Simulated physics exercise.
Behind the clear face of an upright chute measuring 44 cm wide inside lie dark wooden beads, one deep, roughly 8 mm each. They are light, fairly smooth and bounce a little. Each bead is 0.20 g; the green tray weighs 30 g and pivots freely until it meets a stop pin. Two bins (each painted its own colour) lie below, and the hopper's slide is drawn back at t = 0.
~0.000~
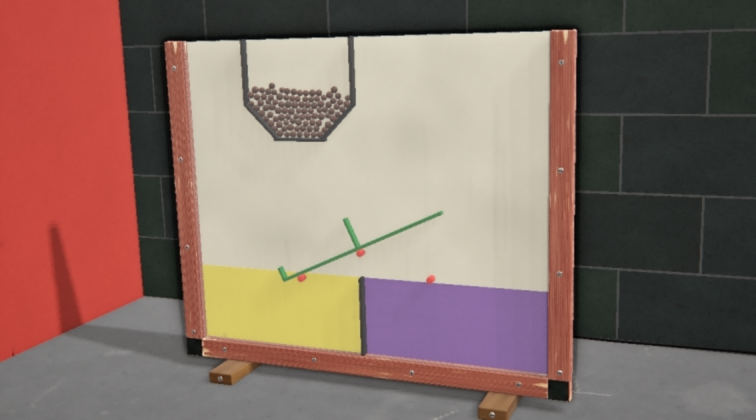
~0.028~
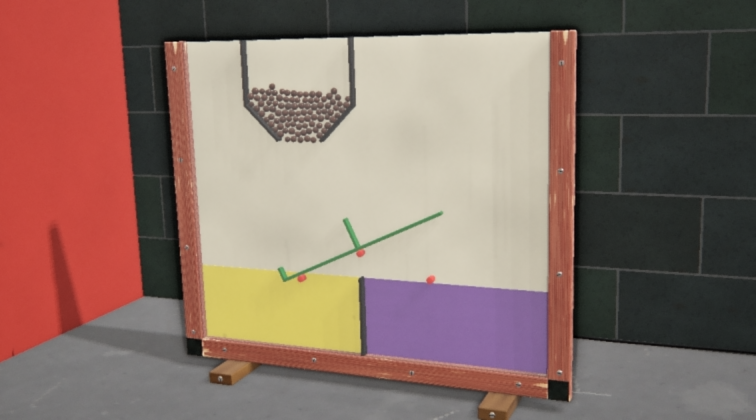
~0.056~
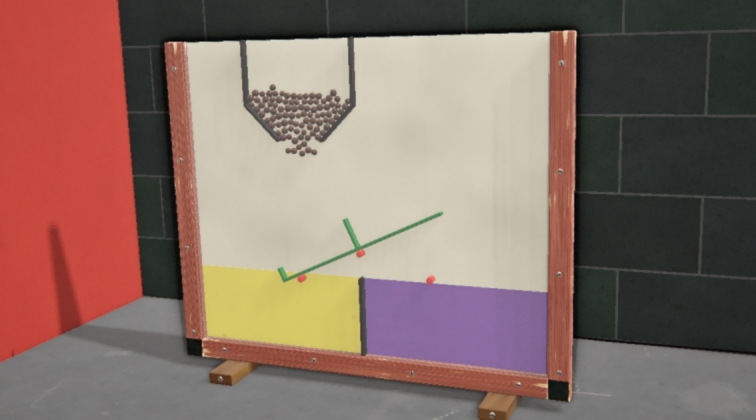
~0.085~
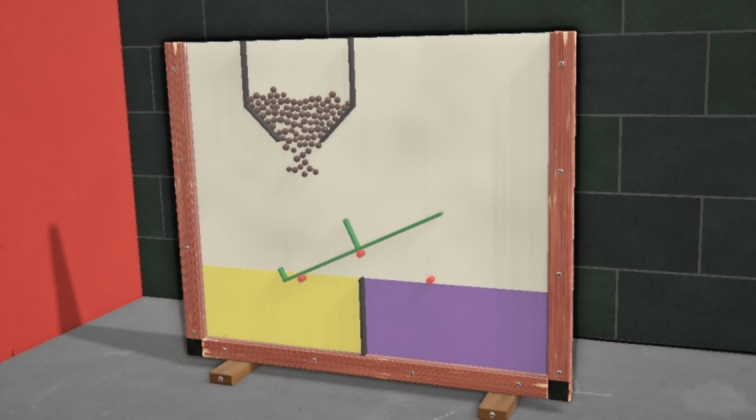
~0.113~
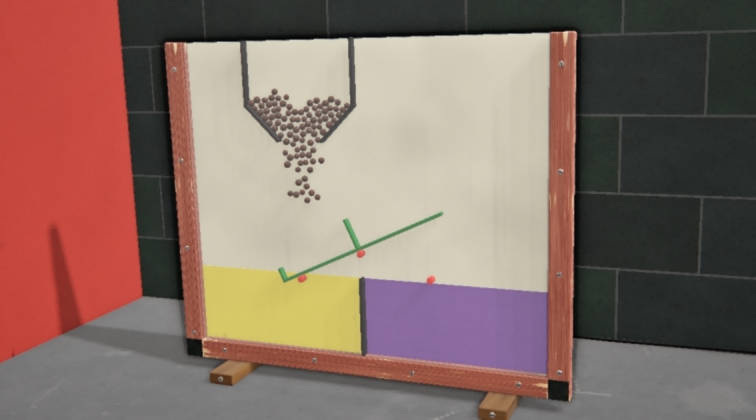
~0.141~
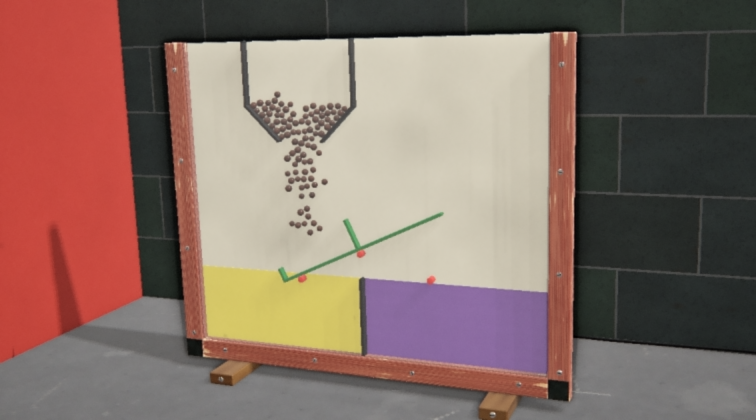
Small dark beads pour in a widening stream from the open bottom of a dark-edged hopper at the upper left of an upright, red-framed panel, seen from the front at a slight angle. Below them a green tray with a short upright wall slants down to the left over yellow and purple bins. The beads' level sinks in the middle while tray and camera stay still.
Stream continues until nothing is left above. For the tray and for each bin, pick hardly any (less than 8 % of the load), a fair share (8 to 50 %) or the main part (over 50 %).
Purple bin - hardly any, yellow bin - the main part, tray - a fair share.
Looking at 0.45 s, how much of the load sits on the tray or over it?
Roughly 65 percent.
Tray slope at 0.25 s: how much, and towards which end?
About 25°, left end down.
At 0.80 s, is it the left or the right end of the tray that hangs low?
At that moment the tray sits with its left end down.
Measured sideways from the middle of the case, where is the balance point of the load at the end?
Roughly 11 centimetres left of centre.
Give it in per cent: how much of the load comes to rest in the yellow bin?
My guess would be some 60 in a hundred.
After 0.25 s, 70 % have left the hopper; tray left end down 25°; on or over it 65 %, past it to the left 5 %, to the right 0 %.
After 0.45 s, 100 % have left the hopper; tray left end down 25°; on or over it 65 %, past it to the left 35 %, to the right 0 %.
After 0.80 s, 100 % have left the hopper; tray left end down 25°; on or over it 45 %, past it to the left 55 %, to the right 0 %.
At rest by 1.9 s, purple bin 0 %, yellow bin 60 %, tray 40 %; tray left end down 25°.
